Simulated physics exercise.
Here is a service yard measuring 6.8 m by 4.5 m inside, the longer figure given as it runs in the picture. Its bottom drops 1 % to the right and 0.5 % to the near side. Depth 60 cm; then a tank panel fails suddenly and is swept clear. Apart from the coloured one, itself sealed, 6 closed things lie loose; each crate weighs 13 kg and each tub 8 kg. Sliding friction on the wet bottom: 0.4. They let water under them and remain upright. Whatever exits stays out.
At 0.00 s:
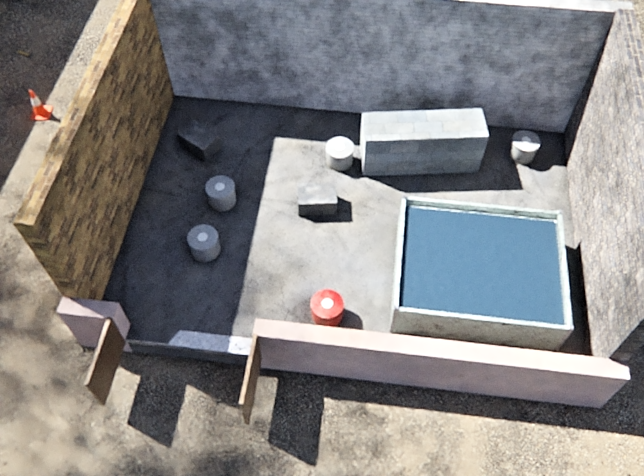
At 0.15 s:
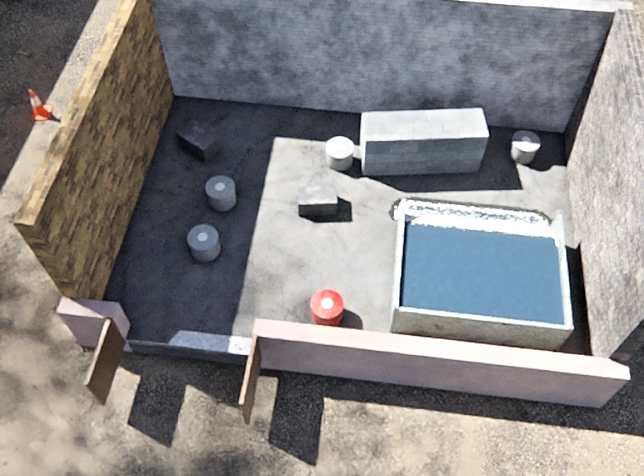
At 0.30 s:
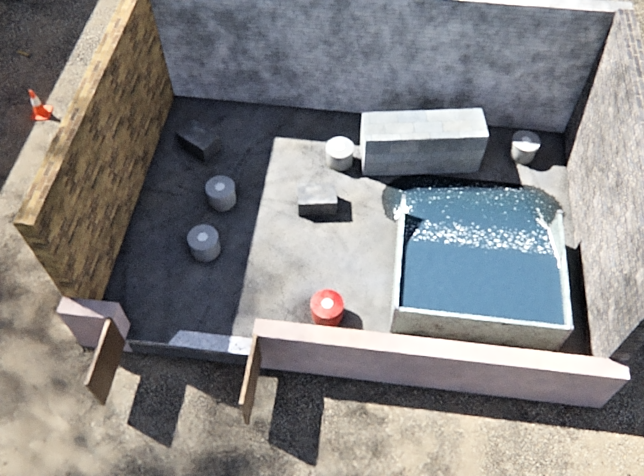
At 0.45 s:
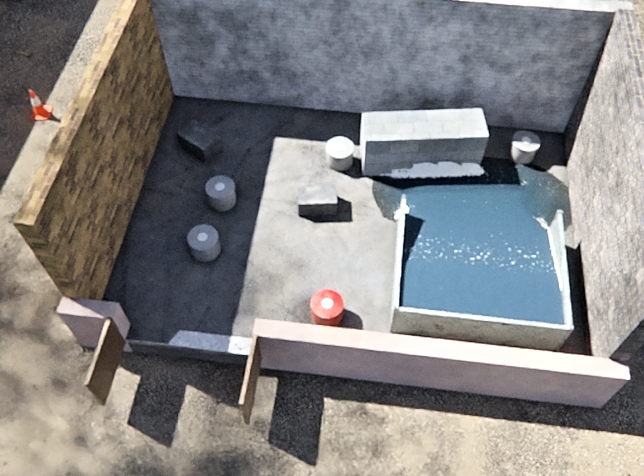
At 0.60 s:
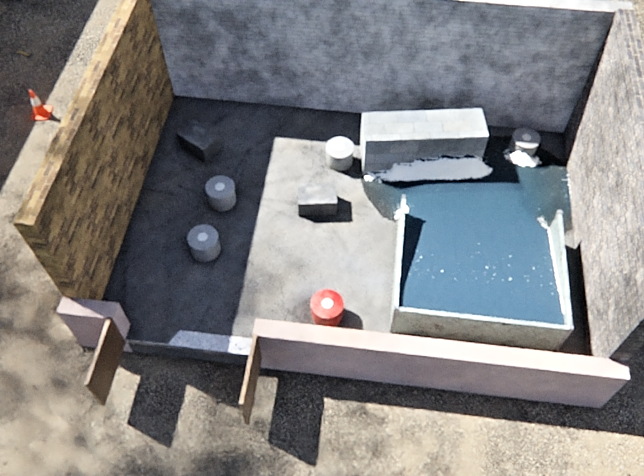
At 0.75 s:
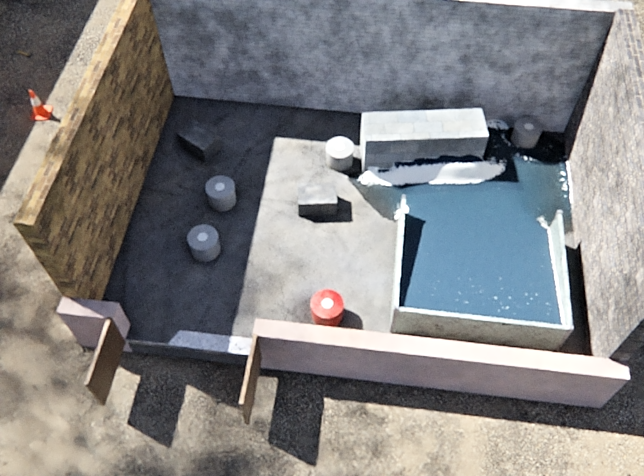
Water in a raised tank at the right of a walled yard churns white along its far edge, then pours over it onto the ground. It spreads back to the long pale block and around the small drum in the far right corner, while the red tub stays still.
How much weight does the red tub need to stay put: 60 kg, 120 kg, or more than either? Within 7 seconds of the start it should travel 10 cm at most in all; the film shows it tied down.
My call: Lighter is already sufficient.
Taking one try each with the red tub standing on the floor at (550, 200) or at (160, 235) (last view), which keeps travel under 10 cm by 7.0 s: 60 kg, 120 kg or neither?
In that order: It takes the larger; either load holds.
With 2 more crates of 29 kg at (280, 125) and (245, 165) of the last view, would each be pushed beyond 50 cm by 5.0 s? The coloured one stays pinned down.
One after the other: Goes beyond it, then does not reach it.
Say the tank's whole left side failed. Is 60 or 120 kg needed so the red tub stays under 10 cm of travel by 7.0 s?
In that case only the larger load is enough.
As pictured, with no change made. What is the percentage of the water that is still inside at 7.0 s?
Remaining: Approx. 94 per cent.
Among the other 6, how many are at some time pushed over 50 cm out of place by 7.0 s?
By my tally, 5.
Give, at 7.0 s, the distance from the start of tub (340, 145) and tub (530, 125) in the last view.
5 cm and 400 cm.
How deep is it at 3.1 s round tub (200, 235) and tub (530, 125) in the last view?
Around 3 cm and 26 cm.
After 1.4 s the red tub would be 0 cm from its start with 60 kg and 0 cm from its start with 120 kg; 0 cm of water round it then.
After 3.1 s the red tub would be 0 cm from its start with 60 kg and 0 cm from its start with 120 kg; 2 cm of water round it then.
After 4.9 s the red tub would be 0 cm from its start with 60 kg and 0 cm from its start with 120 kg; 3 cm of water round it then.
After 7.0 s the red tub would be 0 cm from its start with 60 kg and 0 cm from its start with 120 kg; 5 cm of water round it then.
